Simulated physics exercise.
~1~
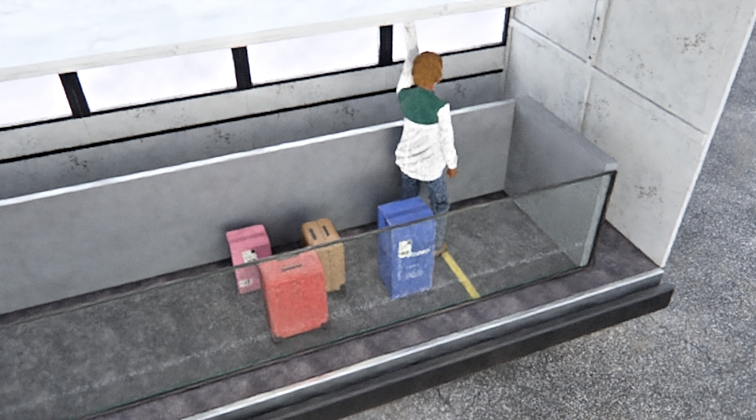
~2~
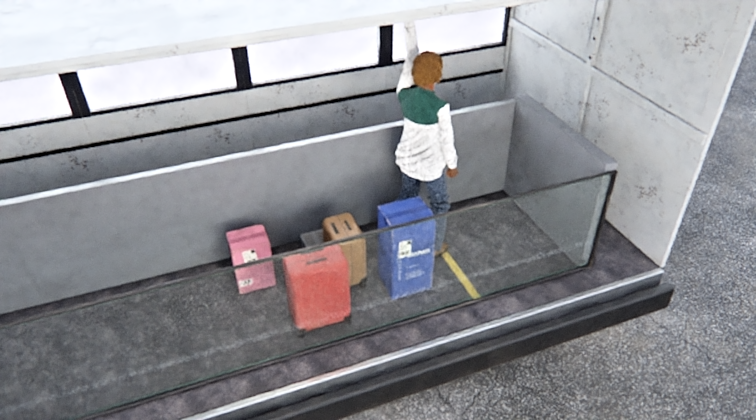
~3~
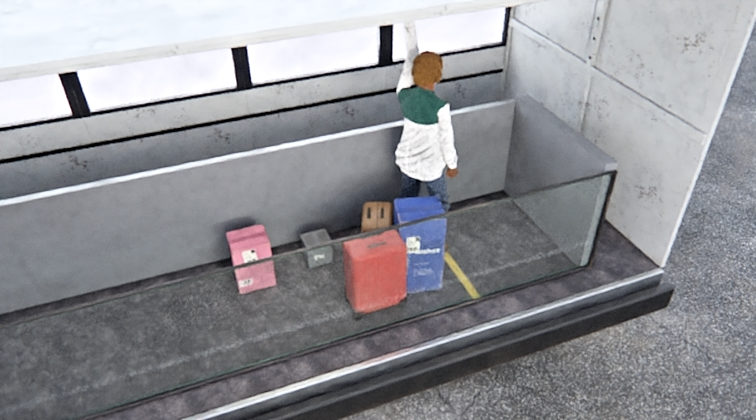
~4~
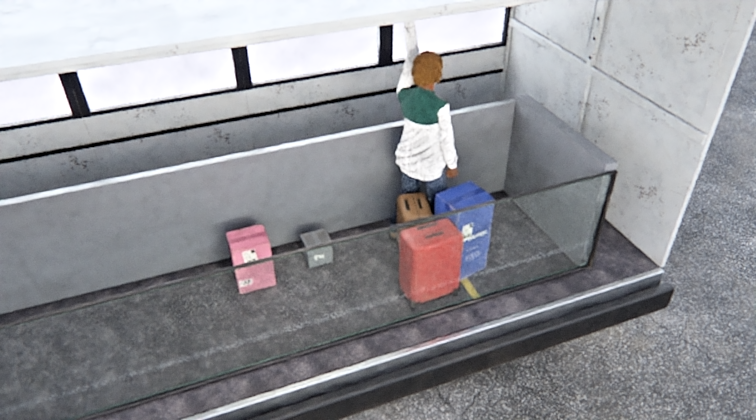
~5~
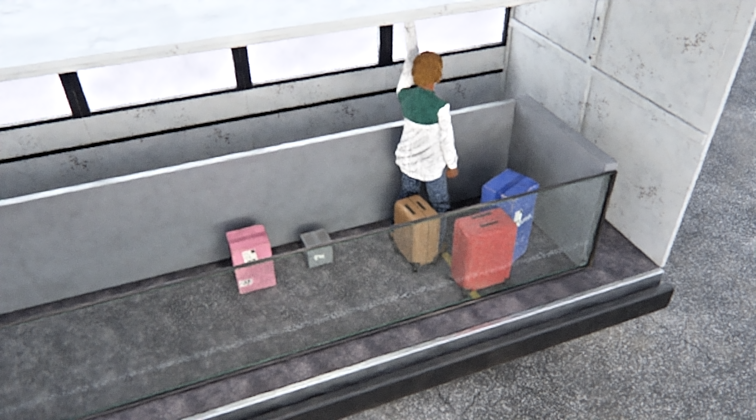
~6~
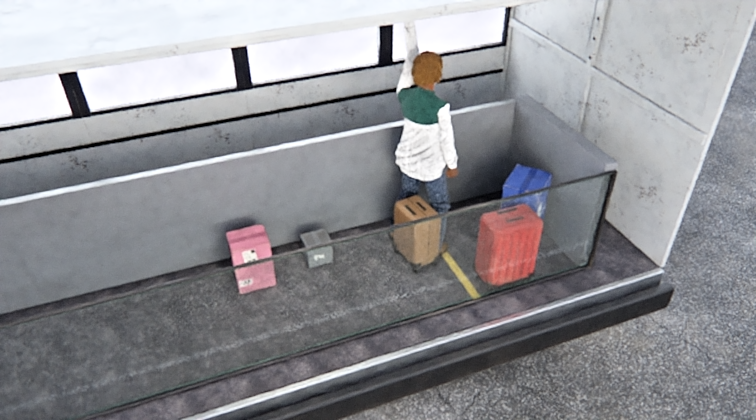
The clip shows a traveller standing with one arm raised as a red case, a blue bag and a brown case slide right past a still pink pack and grey tub; the brown one stops before the yellow line, while the red and blue ones end beyond it.
